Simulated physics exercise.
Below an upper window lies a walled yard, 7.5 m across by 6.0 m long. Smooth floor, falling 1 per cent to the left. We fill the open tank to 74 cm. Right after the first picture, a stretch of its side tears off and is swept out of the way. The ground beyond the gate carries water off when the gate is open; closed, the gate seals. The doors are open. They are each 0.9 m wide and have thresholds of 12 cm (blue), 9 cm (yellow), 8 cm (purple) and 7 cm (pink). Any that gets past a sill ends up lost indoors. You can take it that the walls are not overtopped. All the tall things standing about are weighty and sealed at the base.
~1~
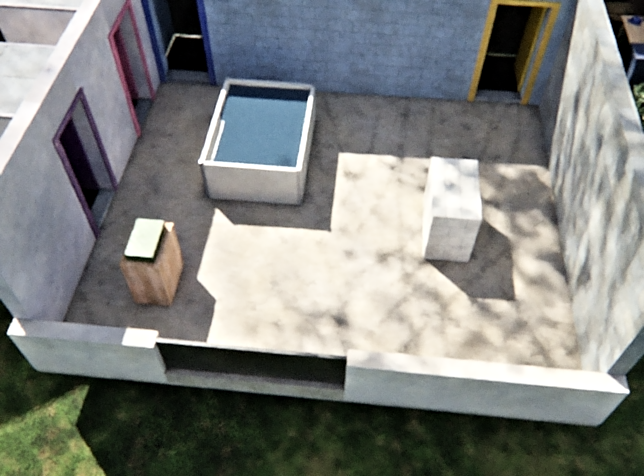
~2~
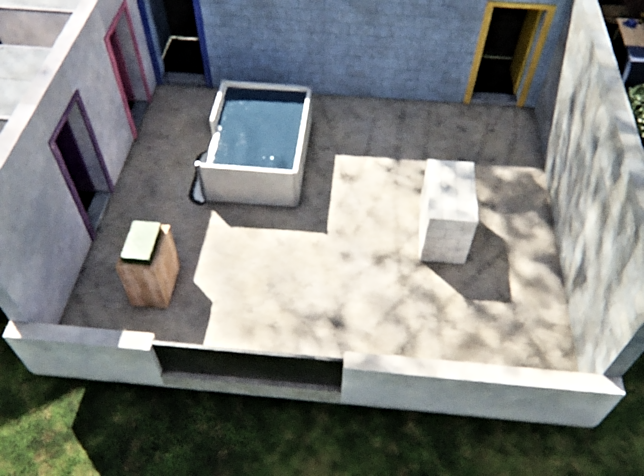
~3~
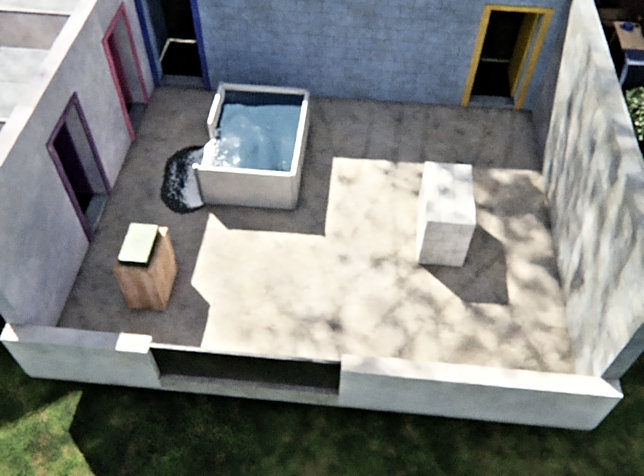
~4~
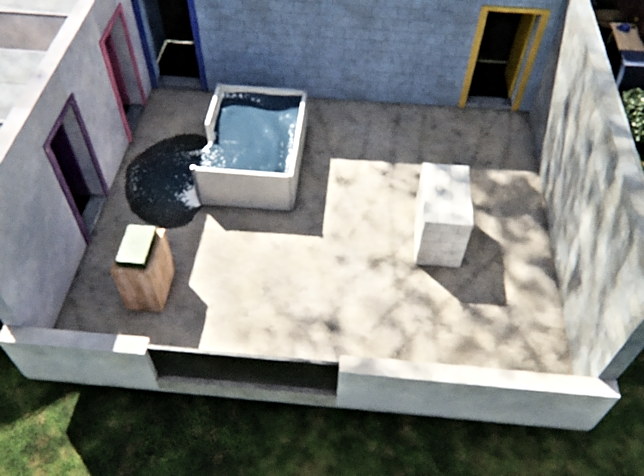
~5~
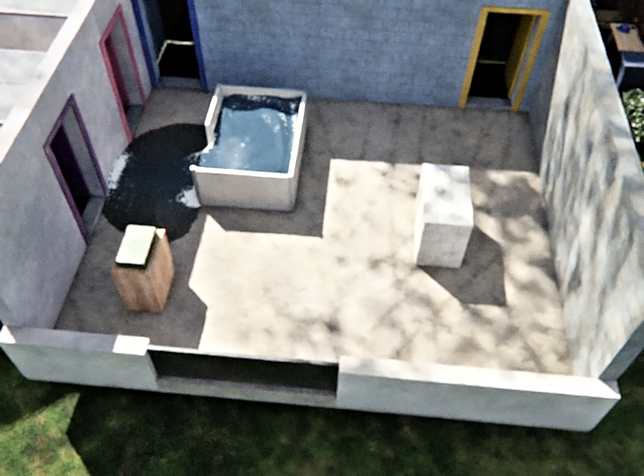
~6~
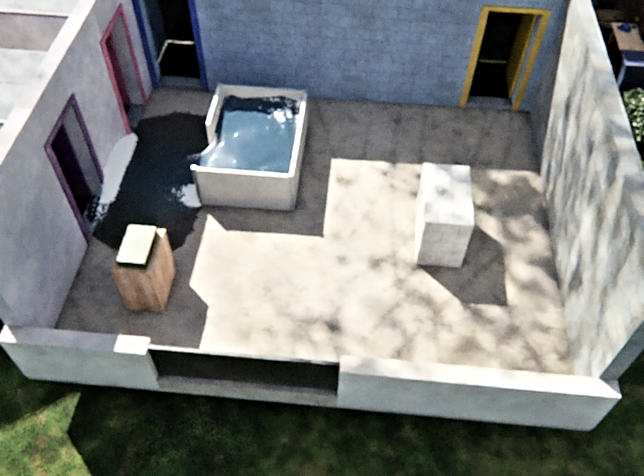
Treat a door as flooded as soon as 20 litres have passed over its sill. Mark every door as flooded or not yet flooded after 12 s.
After that time, blue door: Flooded; yellow door: Not yet flooded; purple door: Flooded; pink door: Flooded.
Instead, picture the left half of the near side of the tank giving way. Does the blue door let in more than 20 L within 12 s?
Then blue does not exceed it.
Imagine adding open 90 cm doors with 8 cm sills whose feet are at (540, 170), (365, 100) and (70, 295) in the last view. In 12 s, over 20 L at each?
Taking them in order, the first gets too little, the second too little and the third enough.
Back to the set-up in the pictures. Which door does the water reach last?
Yellow.
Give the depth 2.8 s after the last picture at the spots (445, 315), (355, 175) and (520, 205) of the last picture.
Depths in turn: Roughly 0, 0 and 0 centimetres.
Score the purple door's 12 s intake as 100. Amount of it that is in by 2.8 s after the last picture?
By then it's near 80% of the total.
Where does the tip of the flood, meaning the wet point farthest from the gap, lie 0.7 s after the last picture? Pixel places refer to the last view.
Point: Roughly (58, 321).
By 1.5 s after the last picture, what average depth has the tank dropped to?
The mean depth is around 33 cm.
Then, 0.7 s after the last picture water covers 15 % of the floor and is deepest (46 cm) near (126, 180); blue door 7 cm at the sill, 0 L in, yellow door not reached, purple door 30 cm at the sill, 62 L in, pink door 16 cm at the sill, 13 L in.
Then, 1.5 s after the last picture water covers 20 % of the floor and is deepest (40 cm) near (44, 354); blue door 25 cm at the sill, 30 L in, yellow door not reached, purple door 25 cm at the sill, 170 L in, pink door 14 cm at the sill, 35 L in.
Then, 2.8 s after the last picture water covers 35 % of the floor and is deepest (26 cm) near (44, 354); blue door 22 cm at the sill, 106 L in, yellow door not reached, purple door 18 cm at the sill, 257 L in, pink door 12 cm at the sill, 58 L in.
Then, 6.3 s after the last picture water covers 85 % of the floor and is deepest (14 cm) near (49, 343); blue door 11 cm at the sill, 147 L in, yellow door 2 cm at the sill, 0 L in, purple door 10 cm at the sill, 319 L in, pink door 8 cm at the sill, 71 L in.
Then, 11.3 s after the last picture water covers 100 % of the floor and is deepest (8 cm) near (62, 311); blue door 7 cm at the sill, 148 L in, yellow door 4 cm at the sill, 0 L in, purple door 7 cm at the sill, 324 L in, pink door 5 cm at the sill, 74 L in.
